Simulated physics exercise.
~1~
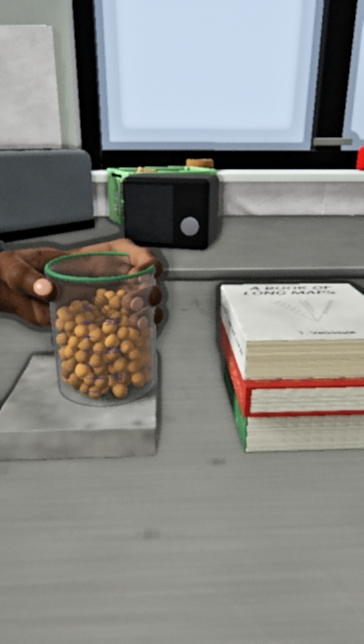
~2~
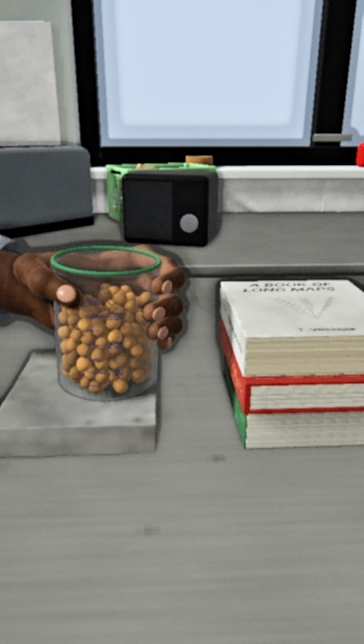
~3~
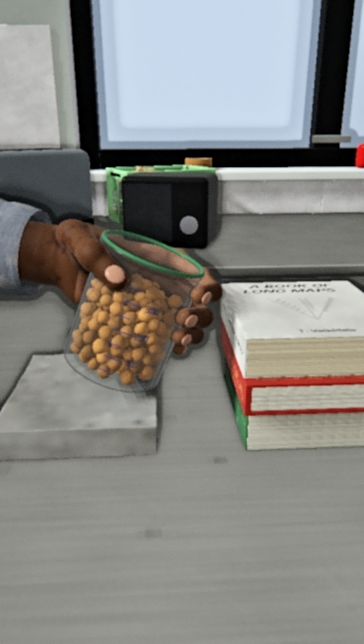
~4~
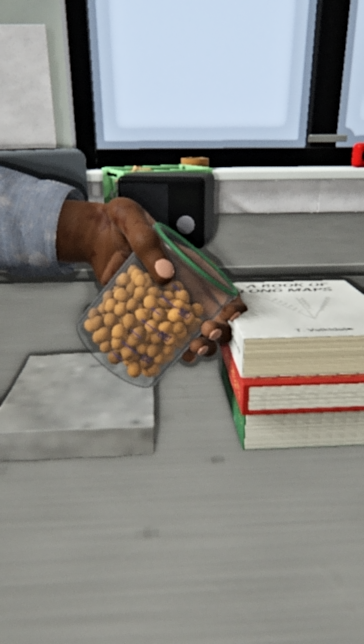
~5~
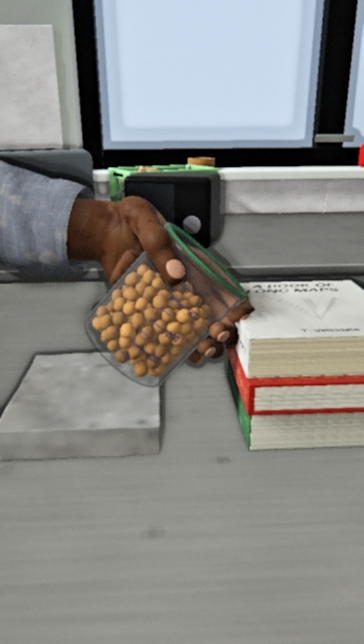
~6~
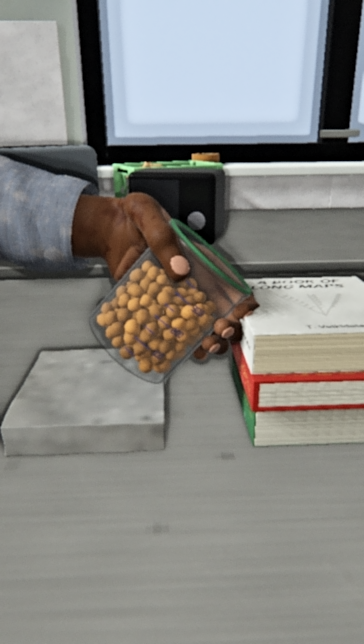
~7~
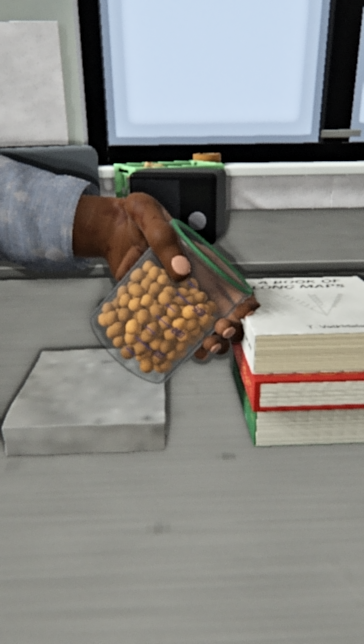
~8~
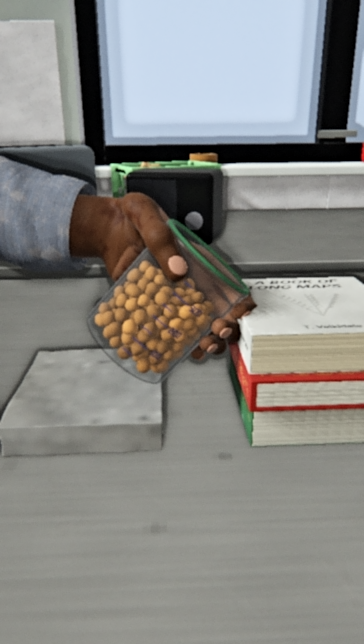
The video shows a hand gripping a clear, open beaker of small orange-brown balls on a gray slab, then lifting and tilting it rightward until it leans against a pile of books. The hand keeps holding it there, with all the balls still inside.
